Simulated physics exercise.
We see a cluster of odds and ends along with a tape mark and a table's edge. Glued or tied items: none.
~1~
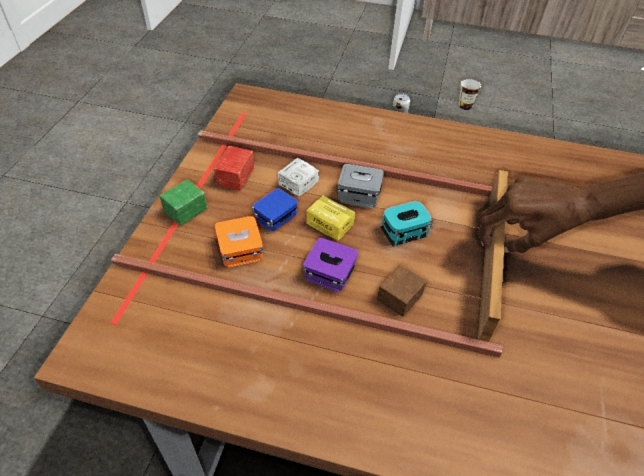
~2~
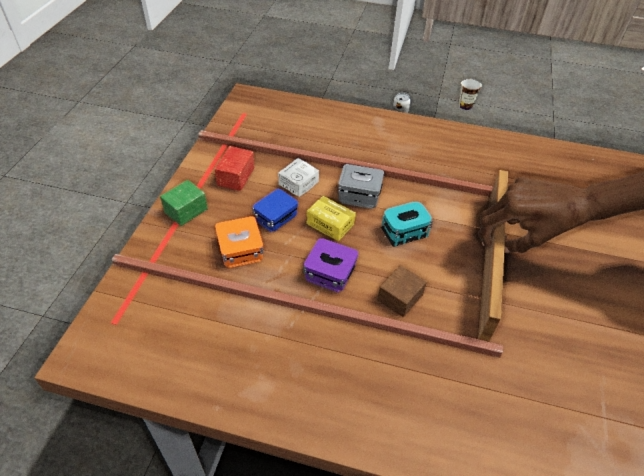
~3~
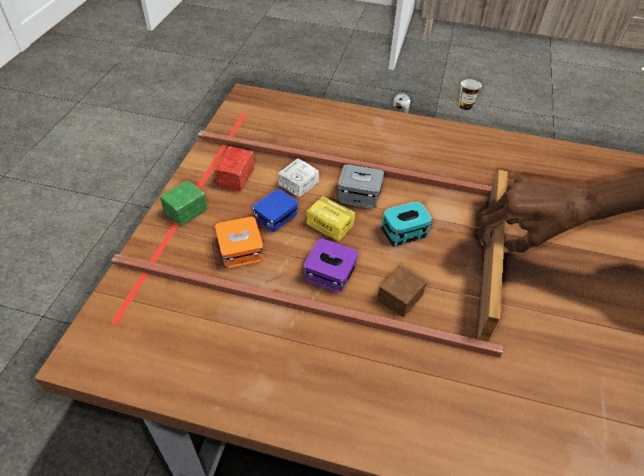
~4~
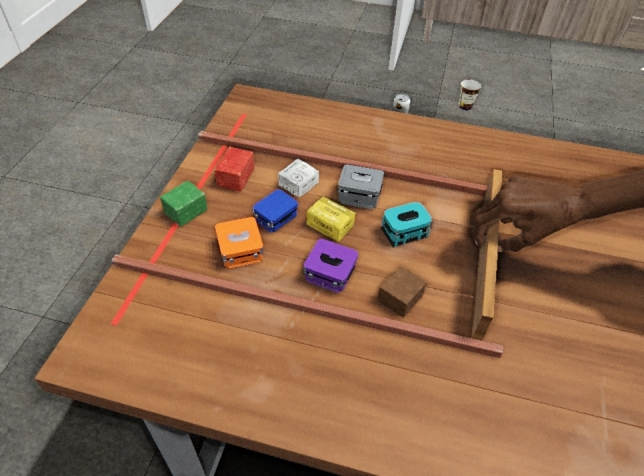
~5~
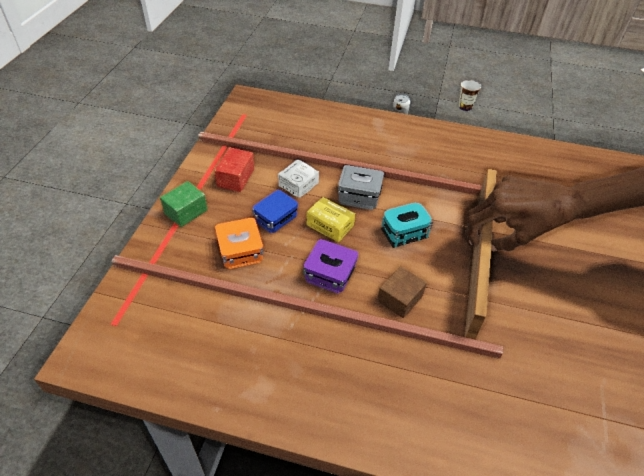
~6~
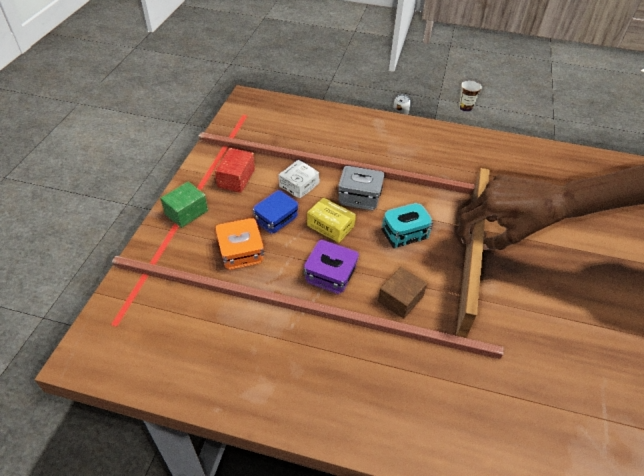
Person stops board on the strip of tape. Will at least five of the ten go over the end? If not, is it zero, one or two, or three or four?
Yes, the number of pieces cleared off the edge is going to be five or above.
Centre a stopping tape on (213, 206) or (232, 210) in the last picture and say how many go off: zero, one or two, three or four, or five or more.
Okay, so it's three to four for the first place and 3 or 4 for the second.
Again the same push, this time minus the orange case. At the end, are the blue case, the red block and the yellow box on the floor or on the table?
Blue case: Over the edge. Red block: Over the edge. Yellow box: Still there.
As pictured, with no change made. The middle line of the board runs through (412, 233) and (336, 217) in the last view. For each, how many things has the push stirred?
In order, the tallies are 2 and 8.
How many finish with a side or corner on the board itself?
The count in contact is 4.
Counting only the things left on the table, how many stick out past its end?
The number would be 3.
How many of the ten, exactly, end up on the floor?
6.
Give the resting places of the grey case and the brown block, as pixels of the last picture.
Final spots - grey case (195, 153), brown block (147, 238).
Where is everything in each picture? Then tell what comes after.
The first frame shows green block (184, 202); red block (235, 168); orange case (239, 242); board (494, 249); tape (191, 199).
The second frame shows red block (235, 168); yellow box (331, 218).
The third frame shows orange case (240, 243); white box (299, 178).
The fourth frame shows green block (184, 204); turquoise case (406, 224).
The fifth frame shows red block (235, 169); purple case (331, 267).
The sixth frame shows green block (185, 205); red block (235, 170); orange case (240, 245); board (474, 246); tape (192, 201).
Soon after, none off yet; green block at rest near (185, 205); red block at rest near (235, 170); orange case at rest near (240, 245).
After that, none off yet; green block at rest near (185, 205); red block at rest near (235, 170); orange case displaced about its own width near (203, 233).
And then, none off yet; green block tilting a little near (146, 195); red block displaced well along near (176, 158); orange case displaced well along near (130, 223).
In the end, the number that fall off is five or more; gone, purple case, white box, blue case, orange case, red block and green block.
